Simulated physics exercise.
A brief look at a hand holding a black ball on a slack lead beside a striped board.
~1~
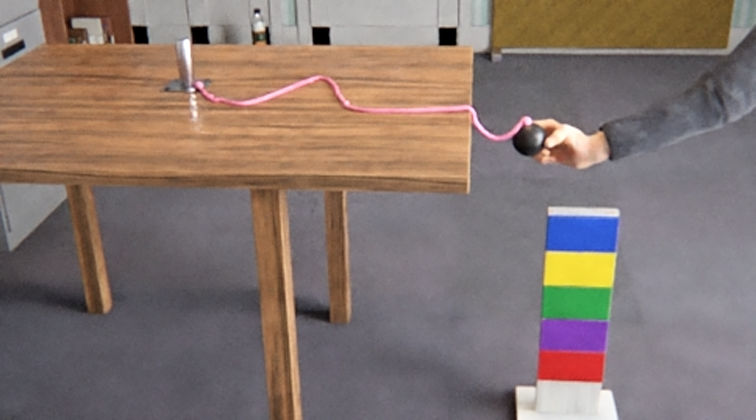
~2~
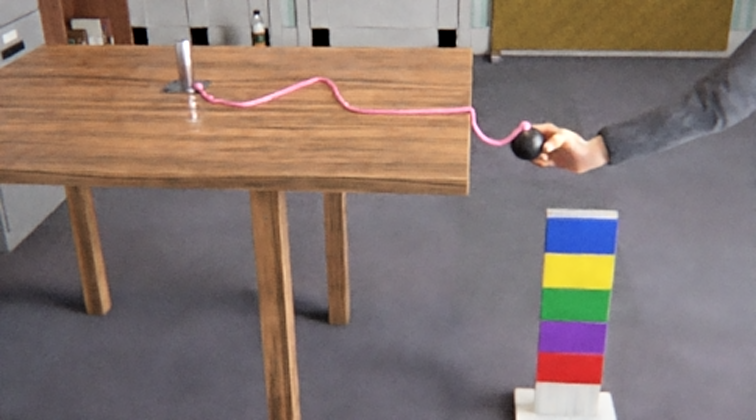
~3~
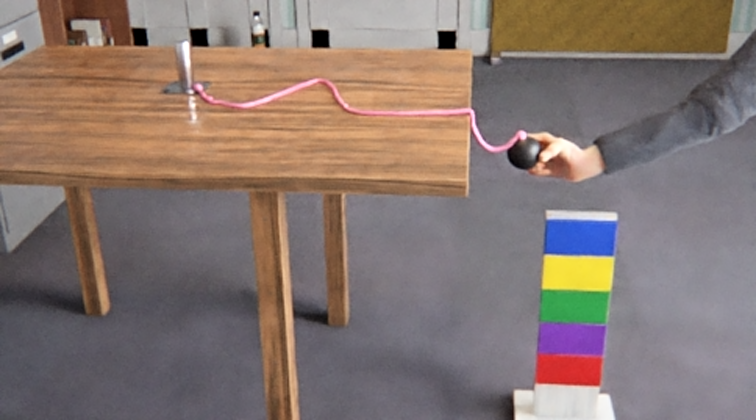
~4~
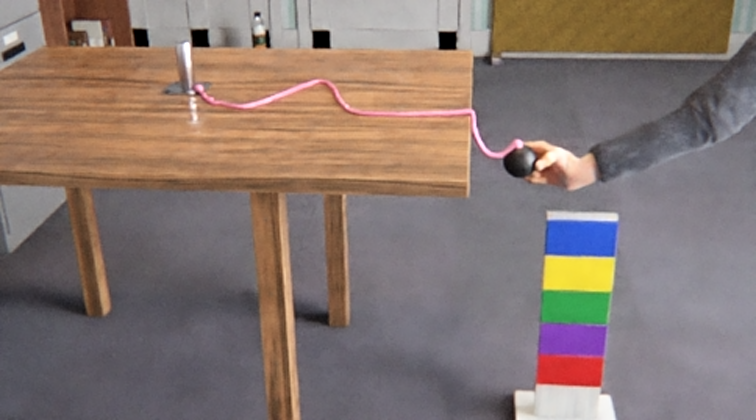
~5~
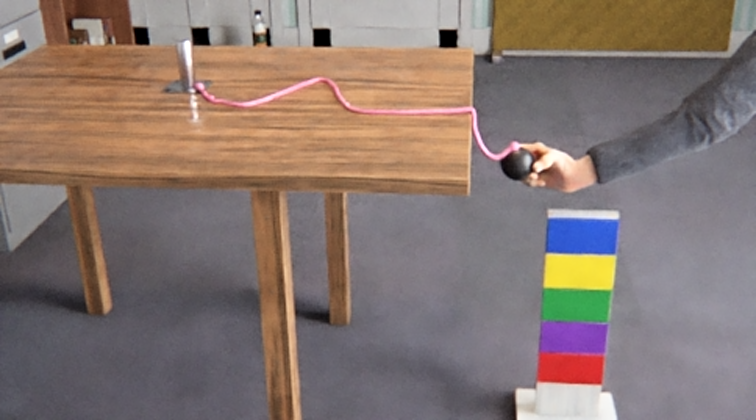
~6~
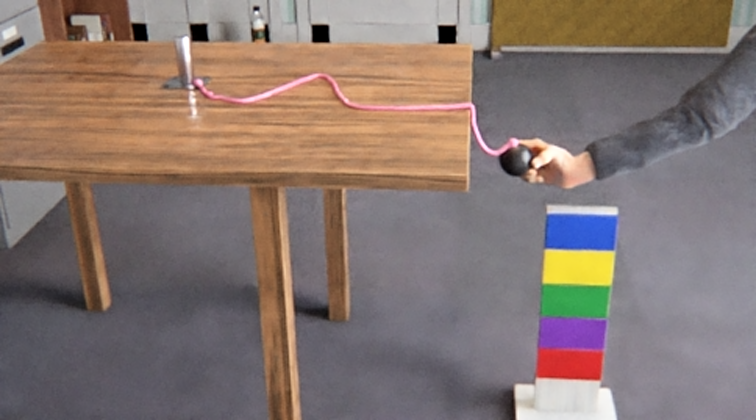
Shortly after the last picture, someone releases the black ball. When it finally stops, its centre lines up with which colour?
Purple.
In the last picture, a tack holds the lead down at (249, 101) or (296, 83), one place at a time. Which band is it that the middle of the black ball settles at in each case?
Try one: Green. Try two: Yellow.
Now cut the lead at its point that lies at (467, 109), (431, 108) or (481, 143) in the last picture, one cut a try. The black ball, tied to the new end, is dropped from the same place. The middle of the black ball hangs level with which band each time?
Lab note - try 1: Yellow; try 2: Blue; try 3: Green.
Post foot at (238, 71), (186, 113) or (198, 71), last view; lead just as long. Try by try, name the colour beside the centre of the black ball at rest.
For the first it is red, for the second red, for the third purple.
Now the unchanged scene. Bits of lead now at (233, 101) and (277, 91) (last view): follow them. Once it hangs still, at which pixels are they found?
The first settles around (281, 87), the second around (334, 90).
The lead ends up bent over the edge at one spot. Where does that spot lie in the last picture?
Go for the one at (340, 96).
A little later, ball near (502, 278); level with yellow.
Next, ball near (449, 317); level with purple.
Later still, ball near (472, 322); level with purple.
When it is over, ball near (464, 321); level with purple. The lead holds its middle at purple.
